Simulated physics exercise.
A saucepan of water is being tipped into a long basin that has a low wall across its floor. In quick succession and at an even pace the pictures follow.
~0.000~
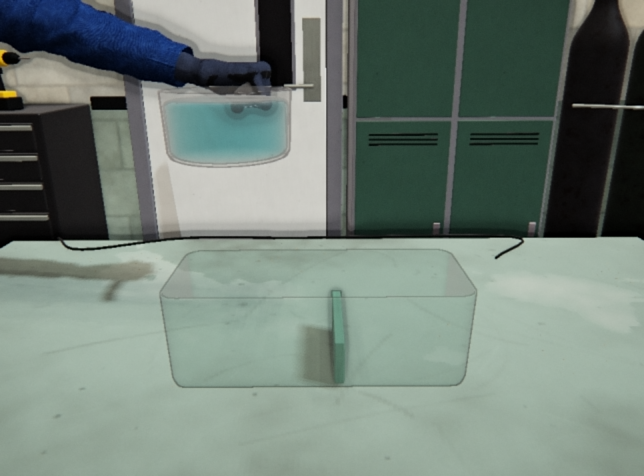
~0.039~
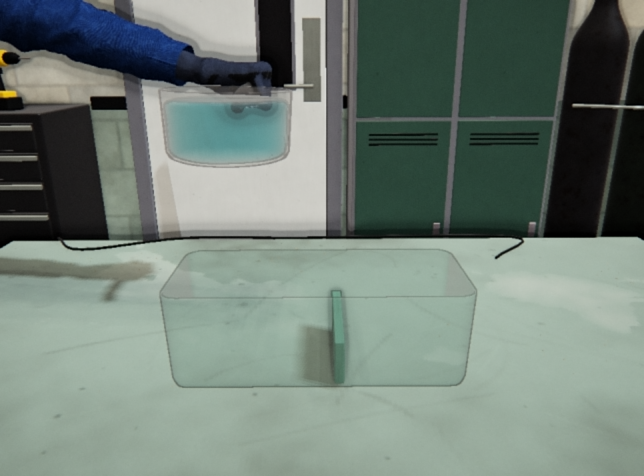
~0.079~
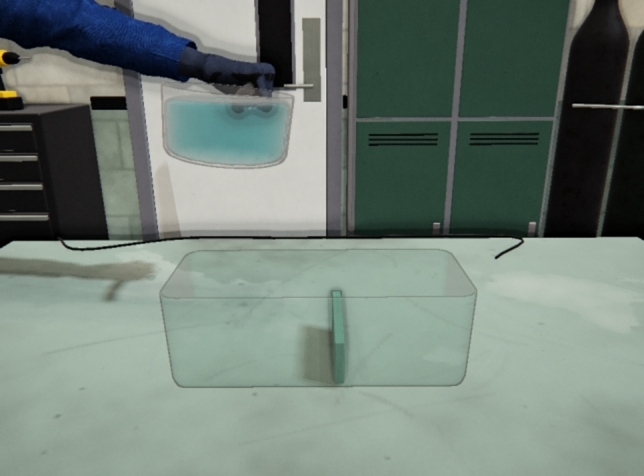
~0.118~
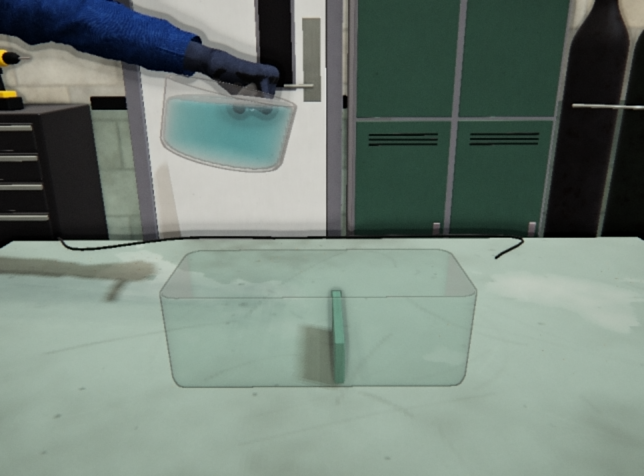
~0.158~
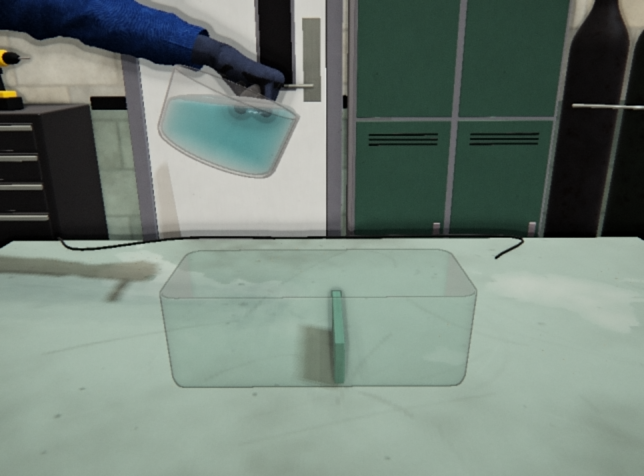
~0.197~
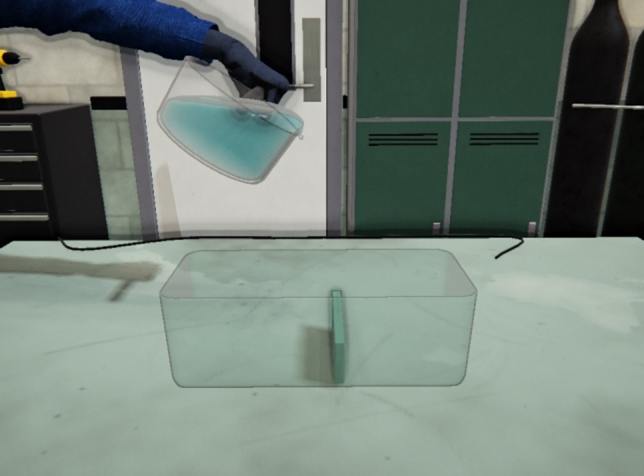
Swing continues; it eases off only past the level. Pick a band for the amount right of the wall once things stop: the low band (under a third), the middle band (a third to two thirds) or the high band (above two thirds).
The middle band.
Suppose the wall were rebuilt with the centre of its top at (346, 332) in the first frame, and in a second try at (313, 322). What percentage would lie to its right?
The first gives 40 %, the second 85 %.
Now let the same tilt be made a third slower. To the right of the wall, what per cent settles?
Roughly 65 percent.
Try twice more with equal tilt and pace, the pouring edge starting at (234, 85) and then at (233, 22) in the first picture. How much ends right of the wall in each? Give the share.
First try: 5 percent; second try: 10 percent.
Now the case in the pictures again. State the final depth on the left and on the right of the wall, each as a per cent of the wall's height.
On the left 30 %, on the right 40 %.
A moment on, the saucepan is tipped on its side and 26 per cent is still to pour, 2 is left of the wall and 17 right of it.
Next, the saucepan is tipped right over and 6 per cent is still to pour, 24 is left of the wall and 61 right of it.
Then the saucepan is tipped right over and 1 per cent is still to pour, 38 is left of the wall and 49 right of it.
Later the saucepan is tipped right over and 0 per cent is still to pour, 44 is left of the wall and 53 right of it.
At rest 45 per cent lies left of the wall, 52 right of it and 3 outside.
